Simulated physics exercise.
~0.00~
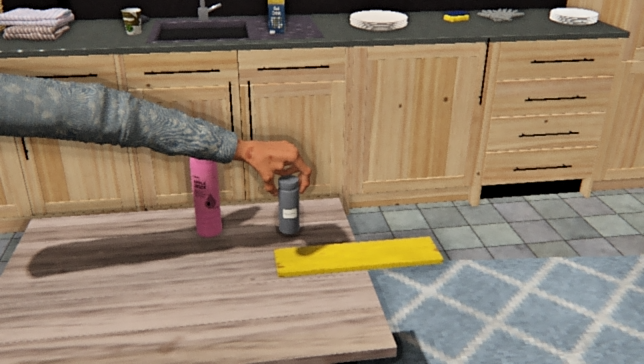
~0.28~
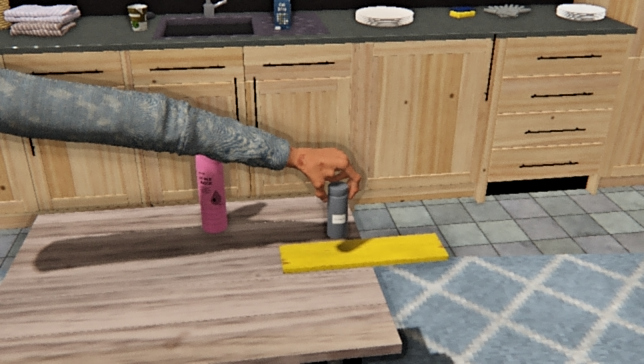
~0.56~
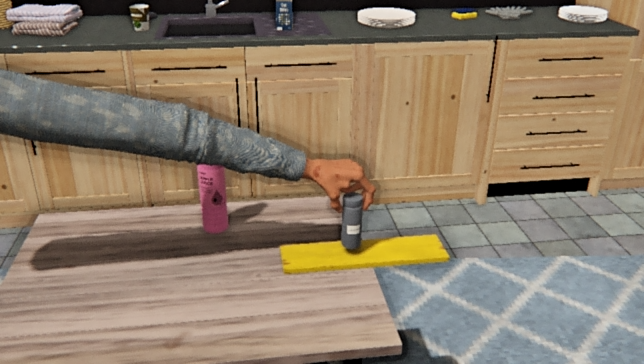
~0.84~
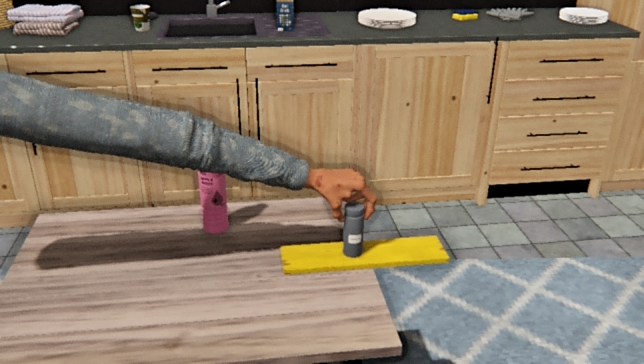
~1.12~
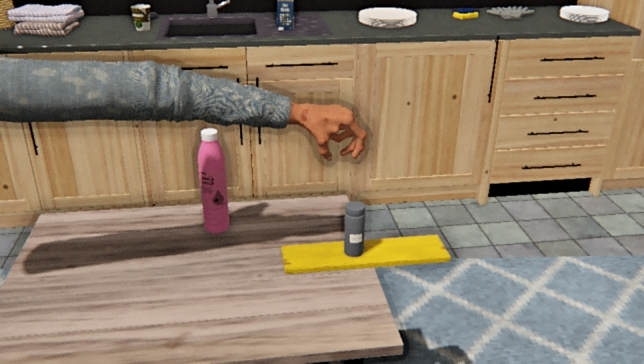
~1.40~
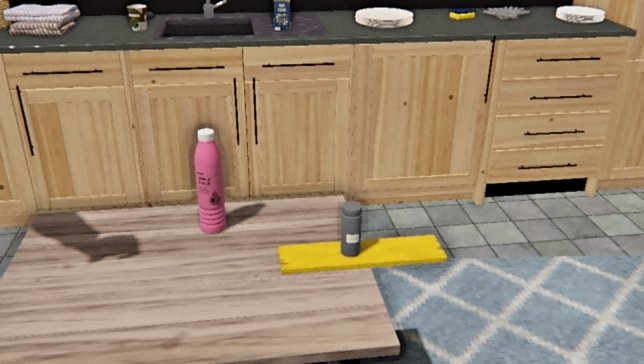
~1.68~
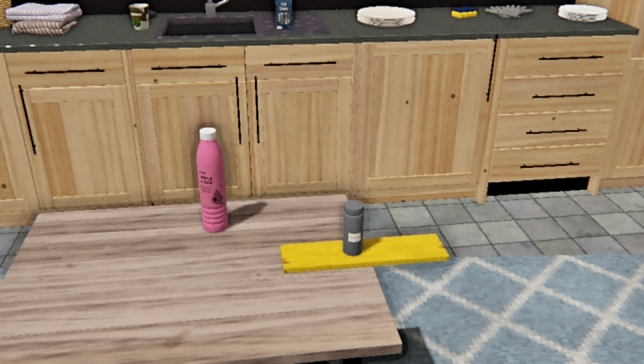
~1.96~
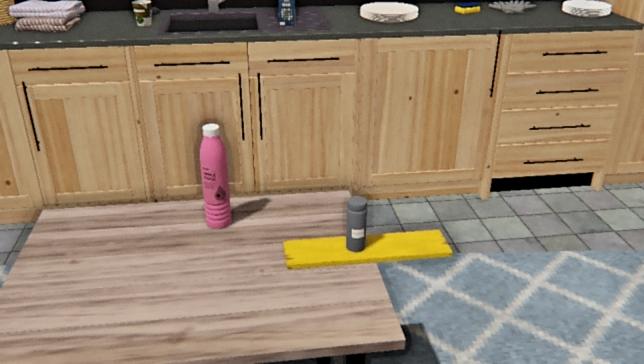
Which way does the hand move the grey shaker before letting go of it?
The hand moves the grey shaker to the right, onto the yellow board.
